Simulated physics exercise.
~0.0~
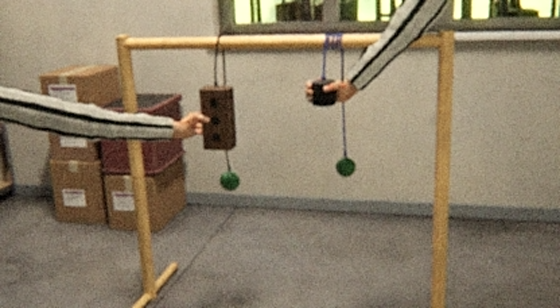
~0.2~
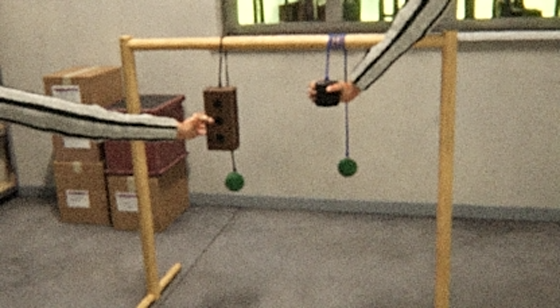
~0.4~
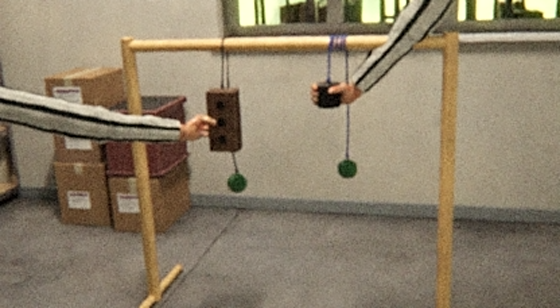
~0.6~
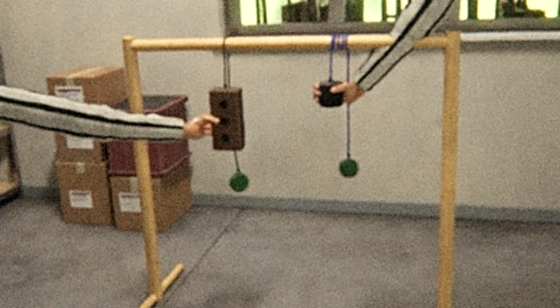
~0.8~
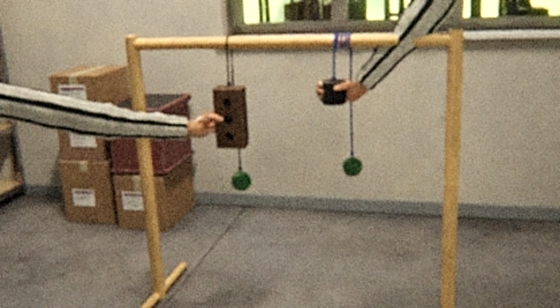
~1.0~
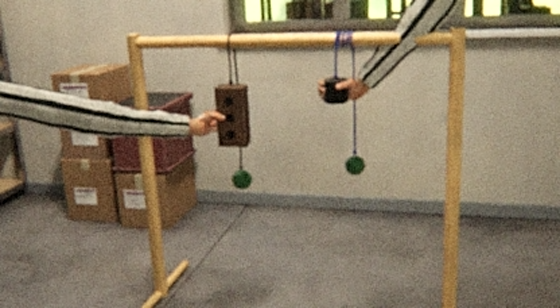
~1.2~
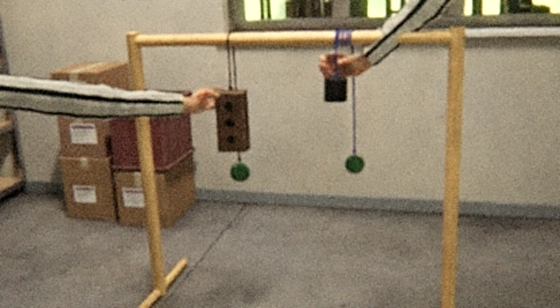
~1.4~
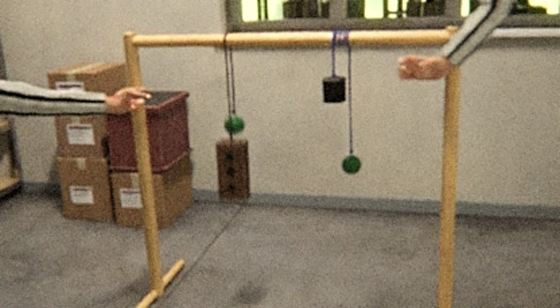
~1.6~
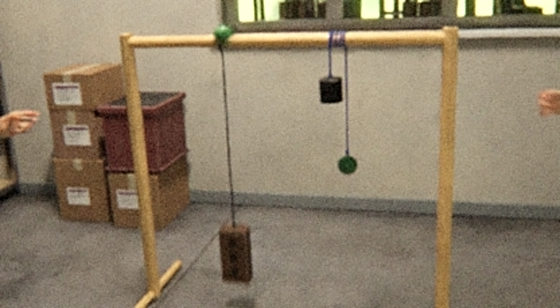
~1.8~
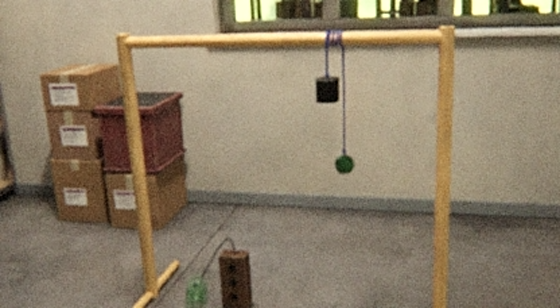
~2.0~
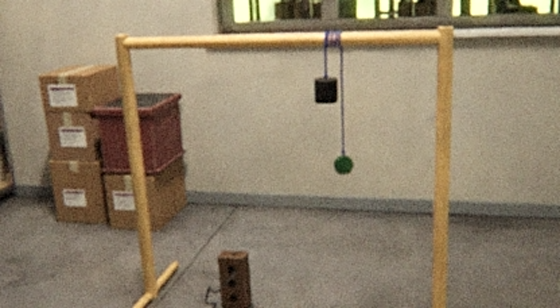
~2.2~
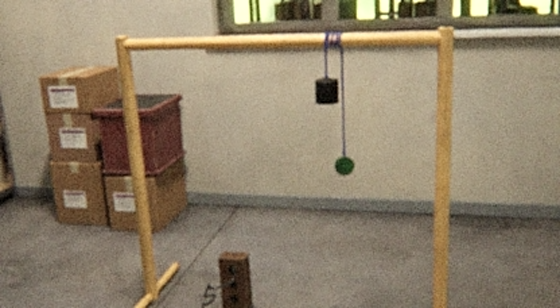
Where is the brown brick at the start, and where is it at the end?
At the start the brown brick hangs below the left part of the rail with a hand at it, and at the end it stands on the floor beneath the rail.
